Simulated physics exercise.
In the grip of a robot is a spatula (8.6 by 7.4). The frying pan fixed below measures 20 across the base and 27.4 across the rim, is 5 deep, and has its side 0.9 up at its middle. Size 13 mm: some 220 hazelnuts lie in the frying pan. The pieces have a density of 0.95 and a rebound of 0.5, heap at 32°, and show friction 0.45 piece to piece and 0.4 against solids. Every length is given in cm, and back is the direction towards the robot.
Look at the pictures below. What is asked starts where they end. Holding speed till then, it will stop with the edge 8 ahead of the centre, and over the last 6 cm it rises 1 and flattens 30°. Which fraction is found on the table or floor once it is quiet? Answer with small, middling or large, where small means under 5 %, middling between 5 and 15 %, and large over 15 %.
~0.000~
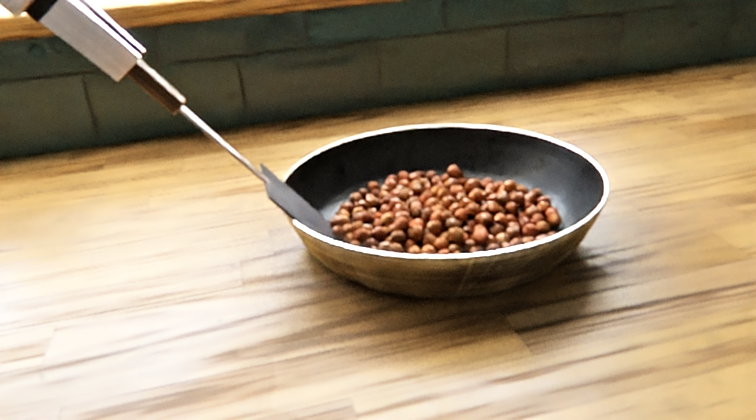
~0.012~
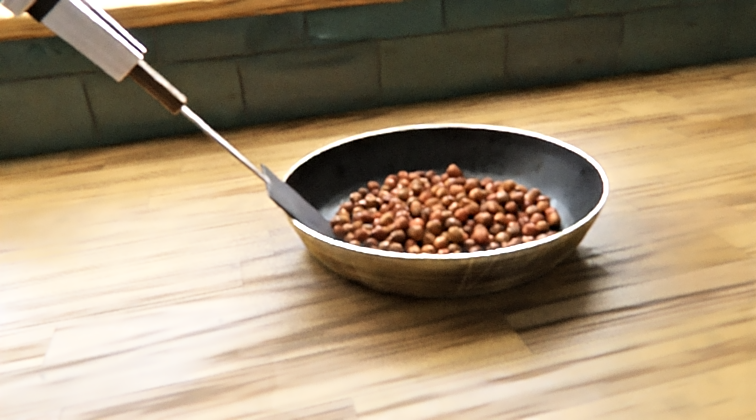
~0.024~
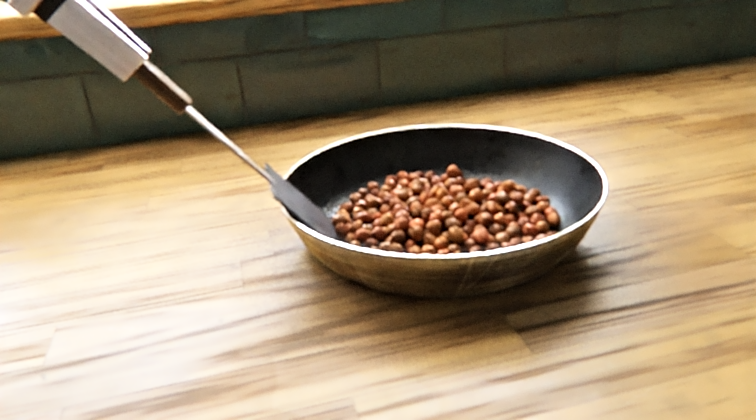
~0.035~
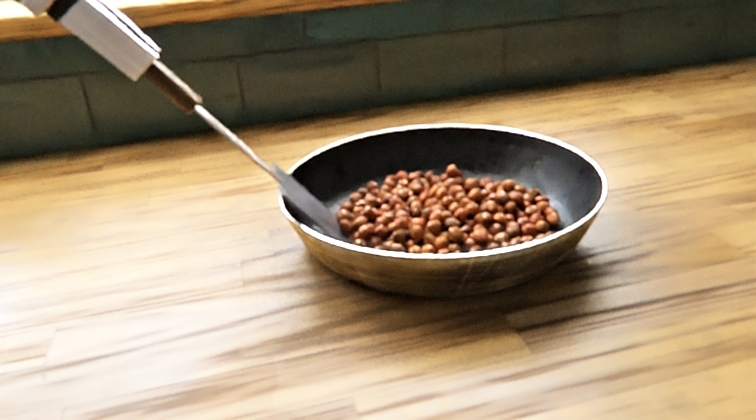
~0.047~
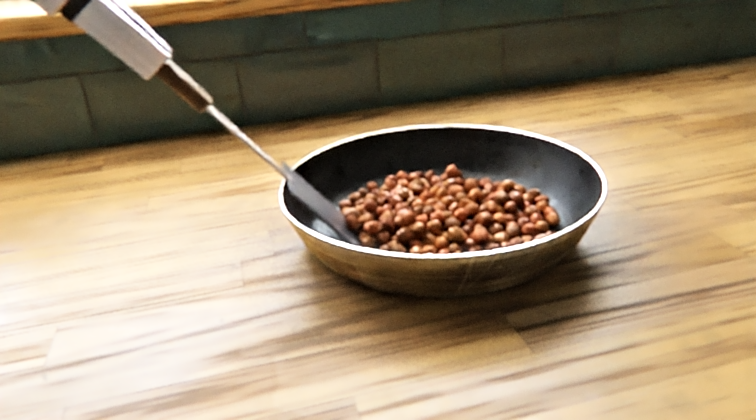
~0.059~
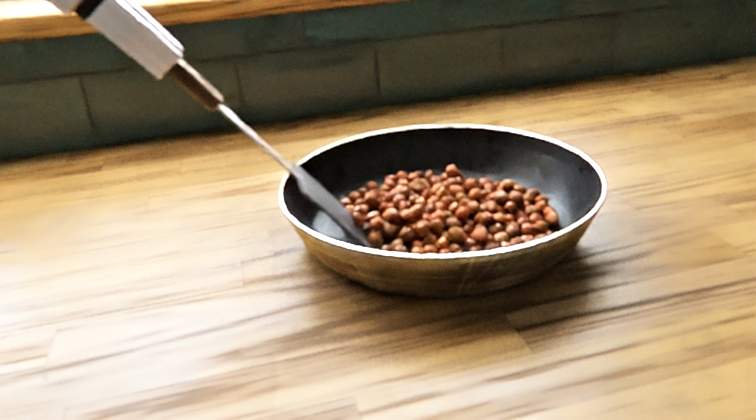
It is small.
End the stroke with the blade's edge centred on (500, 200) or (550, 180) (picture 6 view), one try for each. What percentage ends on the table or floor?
Respectively about 0 and 10 percent end on the table or floor.
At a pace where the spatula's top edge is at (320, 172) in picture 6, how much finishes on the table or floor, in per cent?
About 0 percent.
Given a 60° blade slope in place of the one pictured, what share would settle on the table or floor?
0 %.
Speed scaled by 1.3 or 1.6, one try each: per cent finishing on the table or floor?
I'd expect close to 0 and then close to 0 percent.
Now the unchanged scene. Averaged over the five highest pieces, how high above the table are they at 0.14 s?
I'd put it close to 4 cm.
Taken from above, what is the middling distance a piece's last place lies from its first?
Roughly 4 cm.
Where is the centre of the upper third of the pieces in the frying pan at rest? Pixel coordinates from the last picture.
I'd put it close to (532, 182).
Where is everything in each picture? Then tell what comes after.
Spatula top edge at (264, 179), sloping 52°; upper third of the load around (438, 211), from x 335 to 555, top at y 170; 218 in the frying pan, in the first picture.
Spatula top edge at (265, 179), sloping 52°; upper third of the load around (438, 211), from x 335 to 555, top at y 170, in the second picture.
Spatula top edge at (269, 179), sloping 52°; upper third of the load around (437, 211), from x 340 to 555, top at y 170, in the third picture.
Spatula top edge at (277, 178), sloping 52°; upper third of the load around (435, 212), from x 345 to 555, top at y 170, in the fourth picture.
Spatula top edge at (287, 177), sloping 52°; upper third of the load around (423, 213), from x 345 to 555, top at y 170, in the fifth picture.
Spatula top edge at (297, 176), sloping 52°; upper third of the load around (425, 211), from x 345 to 555, top at y 170; 218 in the frying pan, in the sixth picture.
By 0.14 s, sloping 52°, highest piece 4 above the table; 218 in the frying pan.
By 0.22 s, sloping 42°, highest piece 5 above the table; 218 in the frying pan.
By 0.46 s, sloping 22°, highest piece 5 above the table; 217 in the frying pan, 1 on the table or floor.
By 1.51 s, sloping 22°, highest piece 5 above the table; 217 in the frying pan, 1 on the table or floor.
Final count, 217 in the frying pan, 1 on the table or floor. That is 0 % on the table or floor.
